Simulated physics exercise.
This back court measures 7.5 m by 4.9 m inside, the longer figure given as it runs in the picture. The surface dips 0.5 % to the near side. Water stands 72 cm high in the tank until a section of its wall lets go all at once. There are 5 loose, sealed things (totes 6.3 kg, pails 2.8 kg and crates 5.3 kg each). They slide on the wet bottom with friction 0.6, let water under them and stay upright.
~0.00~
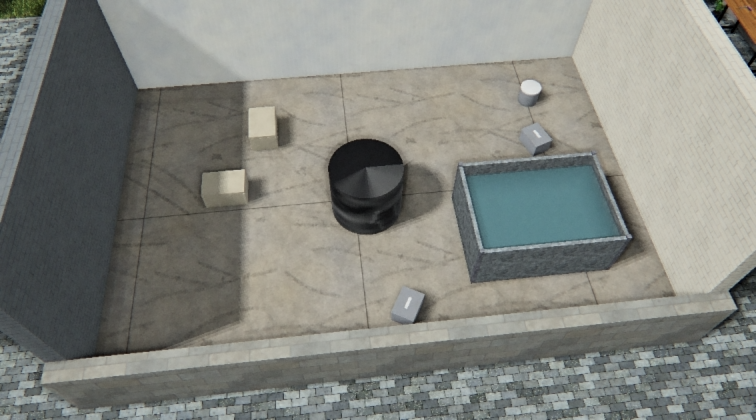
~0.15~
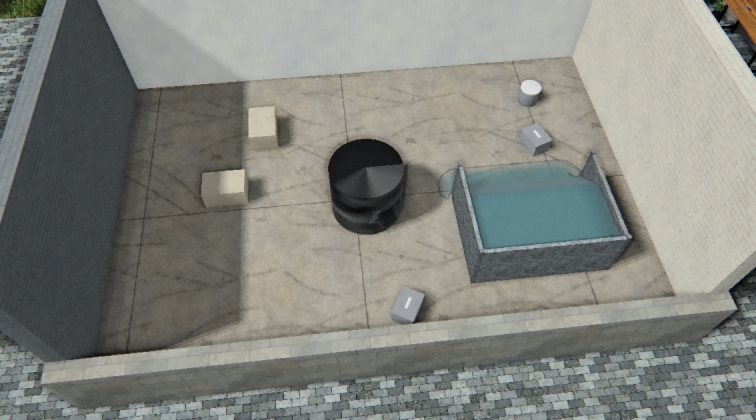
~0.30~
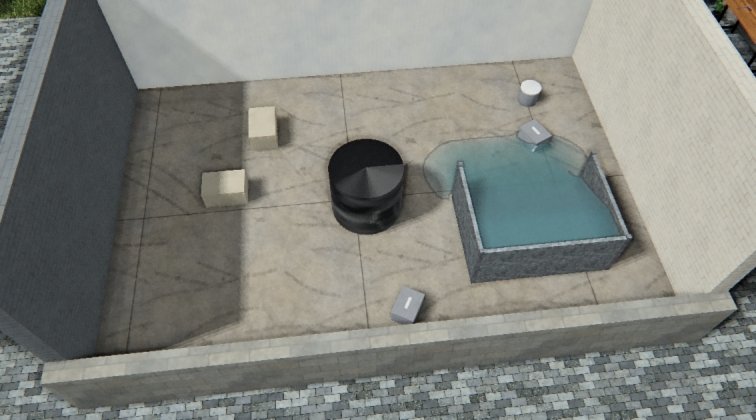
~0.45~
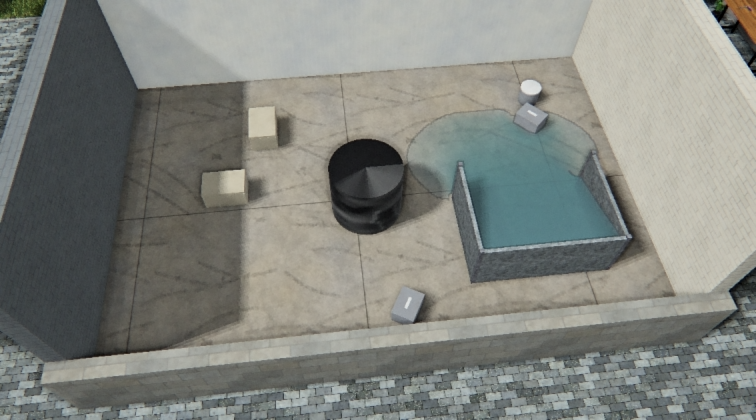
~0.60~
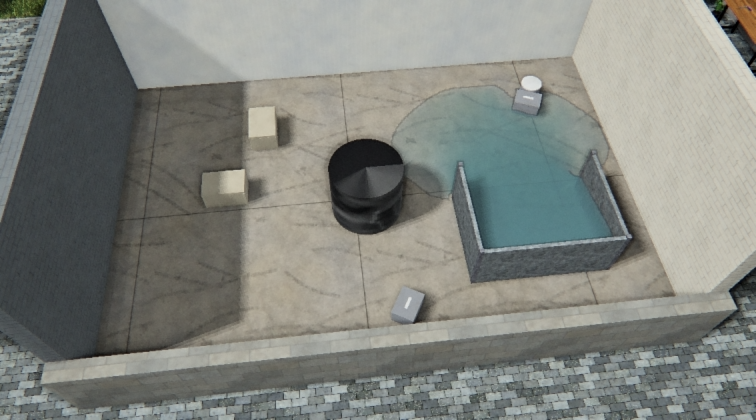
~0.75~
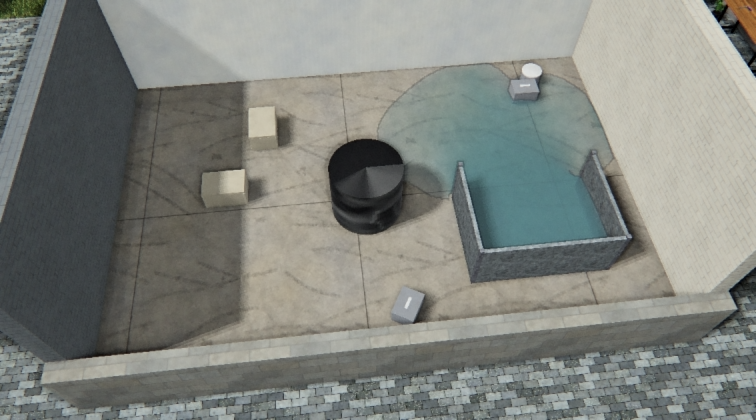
In a walled courtyard, the back side of a raised stone pool vanished and water spread across the floor toward the back wall, pushing a small grey box back, then a white round container too.
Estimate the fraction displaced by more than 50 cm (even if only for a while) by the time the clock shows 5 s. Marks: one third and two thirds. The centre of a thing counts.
That comes to two thirds or more.
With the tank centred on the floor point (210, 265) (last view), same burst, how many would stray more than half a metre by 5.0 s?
In that case 4 of them.
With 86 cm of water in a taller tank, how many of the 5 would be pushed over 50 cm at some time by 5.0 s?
In that case 4 of them.
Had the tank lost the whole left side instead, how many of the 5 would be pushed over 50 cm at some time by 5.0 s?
In that case 3 of them.
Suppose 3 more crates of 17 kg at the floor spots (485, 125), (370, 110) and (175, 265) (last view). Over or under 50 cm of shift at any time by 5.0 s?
In that order: More, over, less.
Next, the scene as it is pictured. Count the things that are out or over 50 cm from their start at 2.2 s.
2 of them.
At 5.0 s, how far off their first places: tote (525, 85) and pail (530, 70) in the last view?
In that order: 200 cm, 200 cm.
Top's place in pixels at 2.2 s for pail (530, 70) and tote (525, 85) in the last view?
Around (578, 52) and (559, 68).
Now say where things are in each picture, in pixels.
In the first frame, a tote at (537, 134), on the bottom; a pail at (531, 87), on the bottom; water covers 2.4 m2; 0 of 5 have shifted.
In the second frame, a tote at (537, 134), on the bottom; a pail at (531, 87) rests on the ground; 3.4 m2 under water; 0 of 5 have shifted.
In the third frame, a tote at (536, 131), on the bottom, 7 cm from its start; a pail at (531, 87) rests on the ground; 4.7 m2 under water; 1 of 5 have shifted.
In the fourth frame, a tote at (532, 114) rests on the ground, 41 cm from its start; a pail at (531, 87) rests on the ground; 6.4 m2 under water; 1 of 5 have shifted.
In the fifth frame, a tote at (528, 98), on the bottom, 76 cm from its start; a pail at (532, 83), on the bottom, 9 cm from its start; 8.2 m2 under water; 2 of 5 have shifted.
In the sixth frame, a tote at (525, 86), on the bottom, 102 cm from its start; a pail at (532, 70) rests on the ground, 39 cm from its start; water covers 10.2 m2; 2 of 5 have shifted.
After 1.1 s 2 of 5 are over 50 cm from their spots; 2 afloat.
After 2.2 s 2 of 5 are over 50 cm from their spots; 2 afloat.
After 3.5 s 3 of 5 are over 50 cm from their spots; 3 afloat.
After 5.0 s 4 of 5 are over 50 cm from their spots, and 4 have been at some point; 3 afloat.
